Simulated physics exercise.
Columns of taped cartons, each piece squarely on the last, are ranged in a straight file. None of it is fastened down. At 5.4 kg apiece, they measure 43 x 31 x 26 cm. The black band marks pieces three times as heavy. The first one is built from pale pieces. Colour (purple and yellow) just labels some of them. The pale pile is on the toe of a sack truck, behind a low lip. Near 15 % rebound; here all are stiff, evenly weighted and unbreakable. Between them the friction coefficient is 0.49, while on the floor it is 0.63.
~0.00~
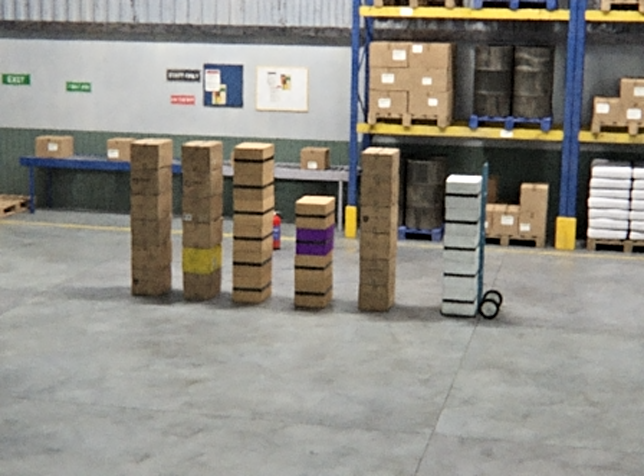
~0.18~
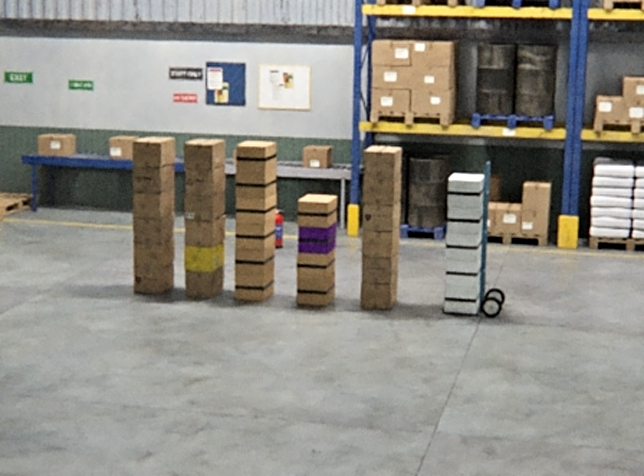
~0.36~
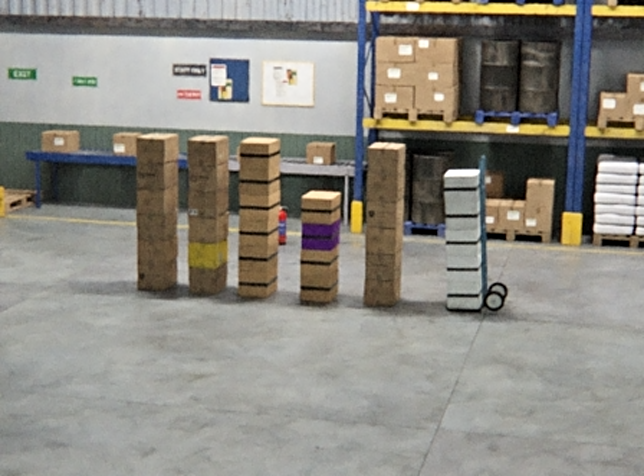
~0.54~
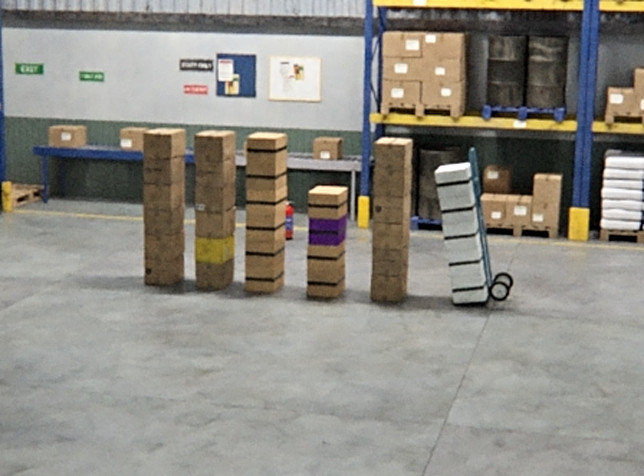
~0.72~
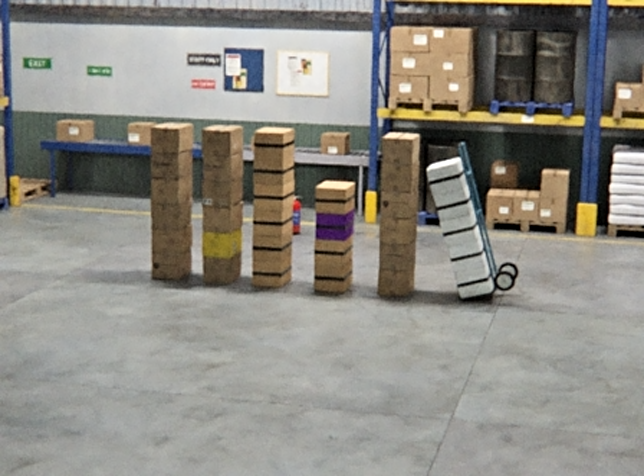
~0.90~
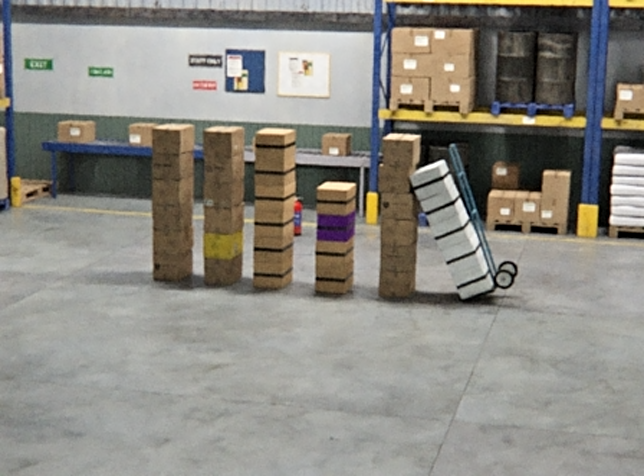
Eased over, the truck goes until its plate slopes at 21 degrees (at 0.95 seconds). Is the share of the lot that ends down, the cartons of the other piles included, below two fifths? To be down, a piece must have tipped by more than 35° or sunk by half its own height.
No, it goes above two fifths.
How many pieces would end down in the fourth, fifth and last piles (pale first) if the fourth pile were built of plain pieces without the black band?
In that case the fourth pile has 6 down, the fifth 5, the last 6.
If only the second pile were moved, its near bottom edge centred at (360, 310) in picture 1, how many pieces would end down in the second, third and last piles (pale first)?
Second 5; third 4; last 5.
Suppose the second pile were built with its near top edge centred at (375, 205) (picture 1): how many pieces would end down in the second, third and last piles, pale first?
Result: Second pile 4, third pile 4, last pile 5.
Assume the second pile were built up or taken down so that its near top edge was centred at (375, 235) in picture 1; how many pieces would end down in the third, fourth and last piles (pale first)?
The tally would be third 4, then fourth 6, then last 6.
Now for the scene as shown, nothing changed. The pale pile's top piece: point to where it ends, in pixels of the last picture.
(349, 234).
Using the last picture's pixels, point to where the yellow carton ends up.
Roughly (187, 246).
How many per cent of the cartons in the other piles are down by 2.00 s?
10 per cent at that moment.
After 2.00 s, 5 of the pale pile down; 3 of the 28 other cartons down; purple carton 24° from how it stood.
After 3.14 s, 5 of the pale pile down; 25 of the 28 other cartons down; yellow carton 43° from how it stood; purple carton 42° from how it stood, 18 cm lower.
In the end (5.1 s), 5 of the pale pile down; 28 of the 28 other cartons down; yellow carton 45° from how it stood; purple carton 42° from how it stood, 18 cm lower. That is 100 per cent. From the last view, middles, yellow carton near (187, 246), purple carton near (277, 238).
